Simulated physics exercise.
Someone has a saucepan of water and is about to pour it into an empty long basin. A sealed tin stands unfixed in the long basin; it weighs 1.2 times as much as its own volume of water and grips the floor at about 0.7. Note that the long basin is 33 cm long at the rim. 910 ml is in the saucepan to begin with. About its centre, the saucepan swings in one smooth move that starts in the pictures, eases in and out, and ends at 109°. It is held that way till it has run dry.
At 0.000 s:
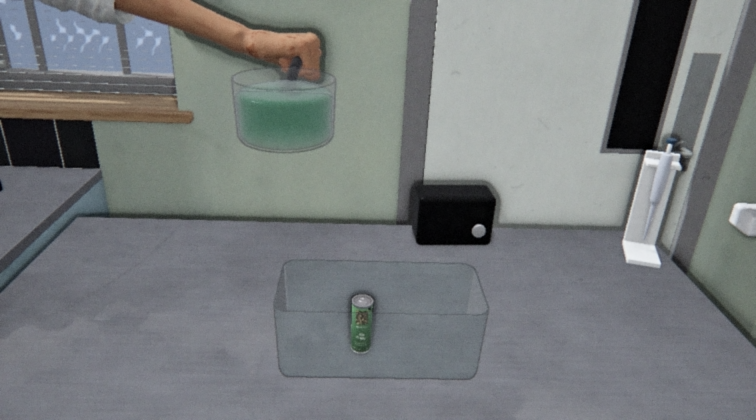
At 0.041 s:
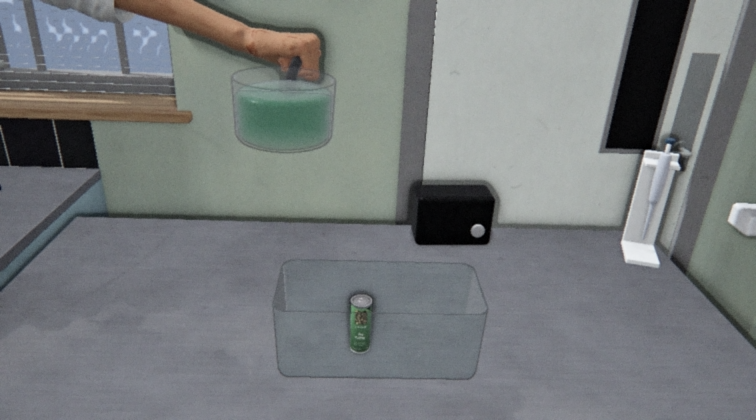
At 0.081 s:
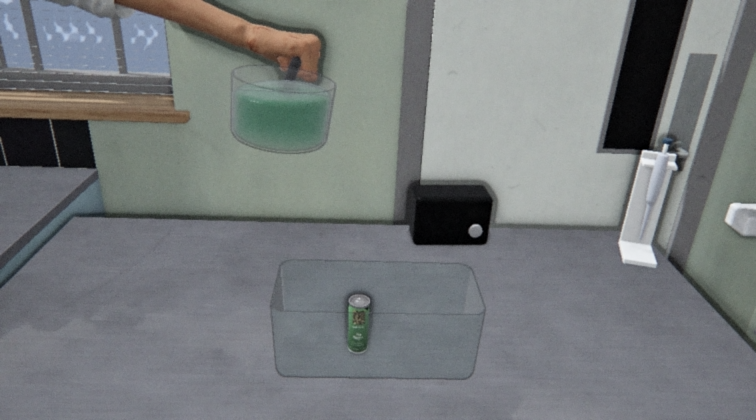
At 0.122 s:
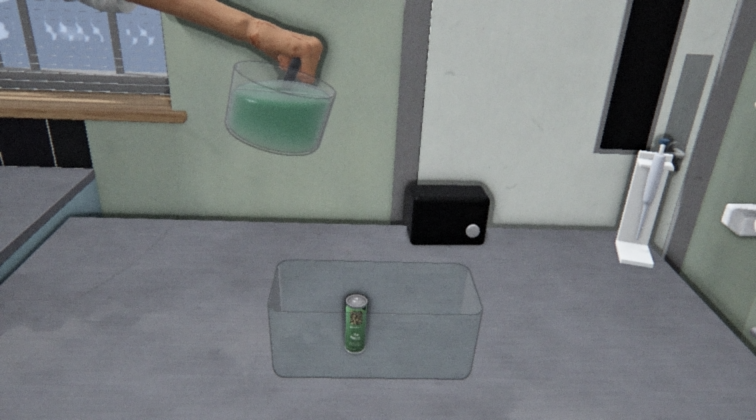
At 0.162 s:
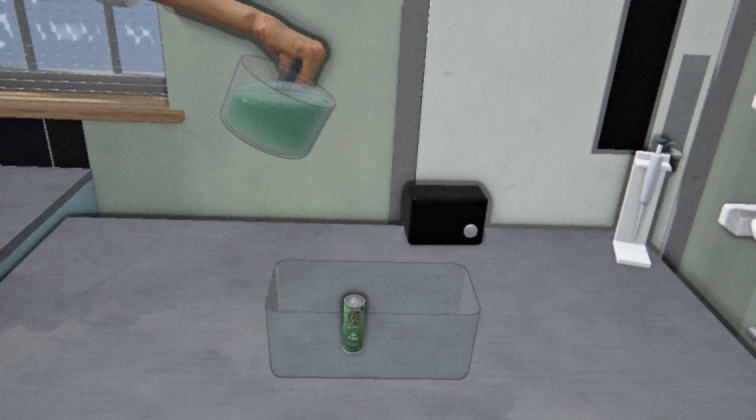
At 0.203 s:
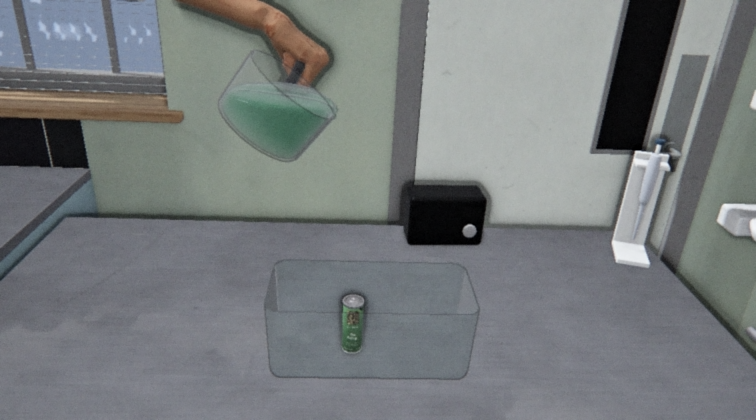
In this clip, a hand holds a clear round container of green liquid above and to the left of a clear rectangular basin with a green can inside, then smoothly tilts the container clockwise, its right side dipping.
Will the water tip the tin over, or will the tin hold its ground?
It is tipped over.
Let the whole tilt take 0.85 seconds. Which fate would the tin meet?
In that case the tin does not tip.
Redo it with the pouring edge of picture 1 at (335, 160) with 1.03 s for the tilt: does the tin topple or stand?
Then it stays on its base.
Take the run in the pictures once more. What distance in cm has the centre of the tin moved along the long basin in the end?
The tin's middle ends up about 7.5 cm along the basin.
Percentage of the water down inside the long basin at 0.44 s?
I'd put it near 3 percent.
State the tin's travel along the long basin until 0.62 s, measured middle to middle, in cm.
Near 0 cm.
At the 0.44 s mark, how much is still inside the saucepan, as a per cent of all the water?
About 28 per cent.
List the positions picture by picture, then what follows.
Tilt 0°; pouring edge (335, 81); surface from (237, 89) to (334, 93); the long basin's rim runs from (279, 284) to (481, 289); the tin's top is at (362, 303), in the first frame.
Tilt 2°; pouring edge (335, 83); surface from (236, 89) to (333, 93), in the second frame.
Tilt 7°; pouring edge (335, 87); surface from (235, 88) to (332, 94), in the third frame.
Tilt 15°; pouring edge (335, 95); surface from (234, 87) to (332, 97), in the fourth frame.
Tilt 25°; pouring edge (335, 105); surface from (230, 90) to (334, 99), in the fifth frame.
Tilt 37°; pouring edge (333, 117); surface from (227, 89) to (330, 108); 3 per cent is over the edge, in the sixth frame.
Then, 0.44 s in, the tilt is 105° and 29 per cent is still to pour; the tin stands where it began.
Then, 0.62 s in, the tilt is 109° and 5 per cent is still to pour; the tin stands where it began.
Then, 0.81 s in, the tilt is 109° and 0 per cent is still to pour; the tin leans 23°.
Then, 1.01 s in, the tilt is 109° and 0 per cent is still to pour; the tin lies on its side.
Finally, the tin lies on its side.
